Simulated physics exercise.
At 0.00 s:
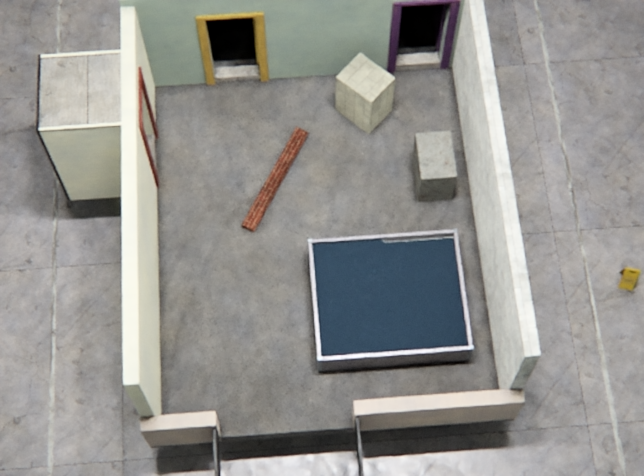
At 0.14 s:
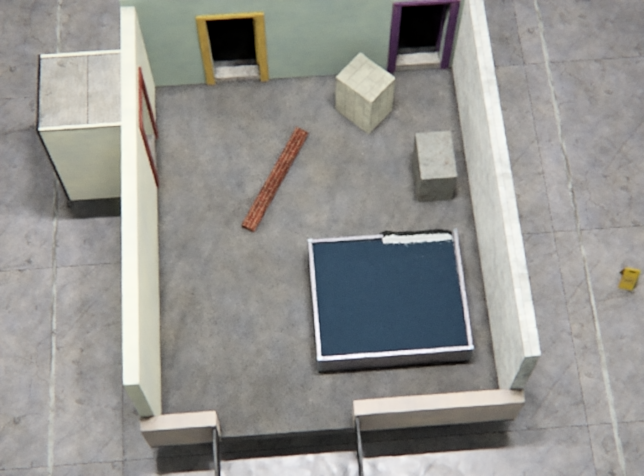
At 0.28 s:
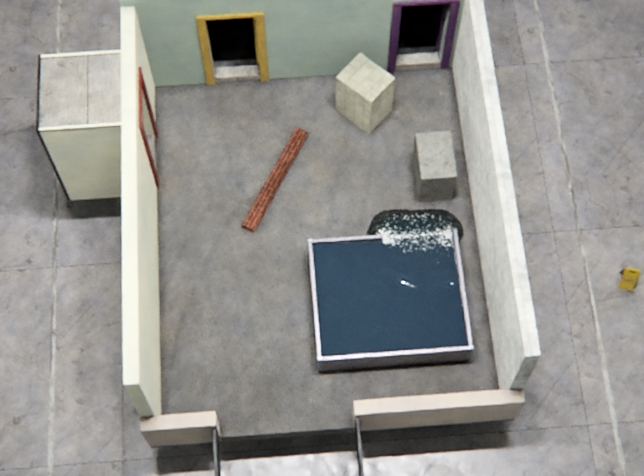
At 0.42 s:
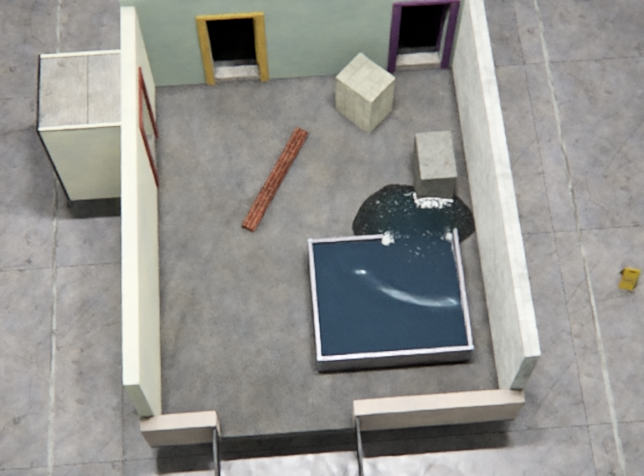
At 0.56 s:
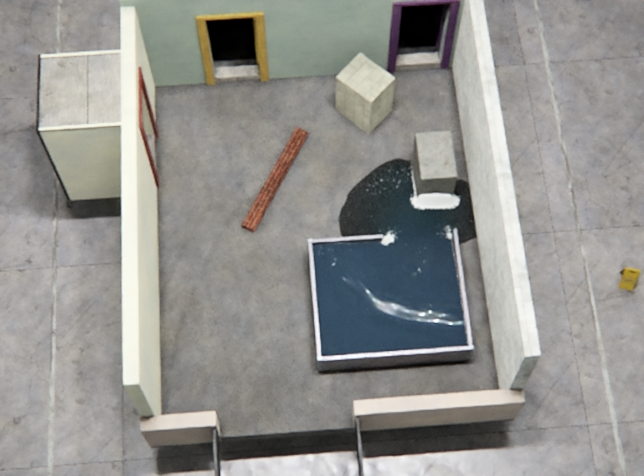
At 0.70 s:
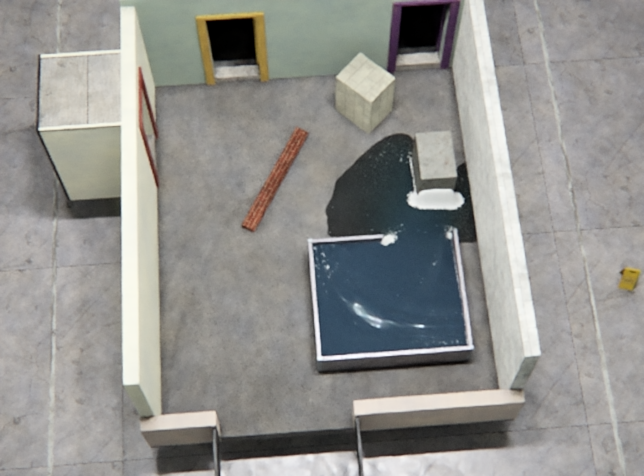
A blue tank's far side breaks open, and dark water spreads across the floor around a grey block.
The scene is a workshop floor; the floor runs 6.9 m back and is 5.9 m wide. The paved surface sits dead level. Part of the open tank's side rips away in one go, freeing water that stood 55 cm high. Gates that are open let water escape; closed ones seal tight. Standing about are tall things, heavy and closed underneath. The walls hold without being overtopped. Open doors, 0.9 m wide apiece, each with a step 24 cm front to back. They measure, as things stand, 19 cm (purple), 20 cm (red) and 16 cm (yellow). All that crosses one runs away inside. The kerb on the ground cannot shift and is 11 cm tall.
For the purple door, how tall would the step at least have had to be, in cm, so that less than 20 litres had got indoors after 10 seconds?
It would need to be about 24 cm.
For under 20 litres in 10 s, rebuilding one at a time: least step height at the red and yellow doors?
Some 8.0 cm for red, some 6.0 cm for yellow.
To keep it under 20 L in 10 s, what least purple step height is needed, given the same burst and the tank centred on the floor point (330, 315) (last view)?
It must be around 21 cm tall.
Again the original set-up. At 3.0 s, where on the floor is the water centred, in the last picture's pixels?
Look at about (387, 240) in the last view.
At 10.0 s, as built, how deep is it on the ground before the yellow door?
6.0 cm.
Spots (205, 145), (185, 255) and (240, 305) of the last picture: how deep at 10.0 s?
Depths in order: 8 / 4 / 6 cm.
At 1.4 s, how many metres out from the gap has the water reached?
Roughly 3.8 metres.
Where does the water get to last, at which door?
The answer is the red one.
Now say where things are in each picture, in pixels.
The open tank at (389, 295) is whole and still, 55 cm deep; the purple door at (421, 40) is dry, in the first picture.
The gap is on the far side, the front 0.3 m out at a hidden place; the back of the open tank holds 55 cm, in the second picture.
Water pours out on the far side and has run 0.7 m, to (384, 216); about 10 cm deep outside, 55 cm at the back, in the third picture.
Water pours out on the far side and has run 1.3 m, to (390, 190); about 9 cm deep outside, 55 cm at the back, in the fourth picture.
The gap is on the far side, the front 1.8 m out at (394, 164); the back of the open tank holds 55 cm, in the fifth picture.
The front is at (394, 139), 2.3 m from the gap on the far side; 3.6 m2 of floor is wet, 54 cm left at the back; the purple door at (421, 40), 3.9 m from the gap, is still 1.6 m from the nearest water, in the sixth picture.
After 1.4 s water covers 20 % of the floor, deepest (44 cm) near (428, 210); 5 cm at the purple door, 0 litres in over its 19 cm step.
After 3.0 s water covers 40 % of the floor, deepest (32 cm) near (468, 216); 26 cm at the purple door, 22 litres in over its 19 cm step.
After 10.0 s water covers 95 % of the floor, deepest (14 cm) near (282, 186); 11 cm at the purple door, 48 litres in over its 19 cm step.
At the purple door as built, the water arrived by 1.4 s and peaked near 27 cm at 2.6 s.
With a step of 21.5 cm, 30 litres would have come in within the 10 s; with 29 cm, 6 litres. So under 20 litres takes about 24 cm.
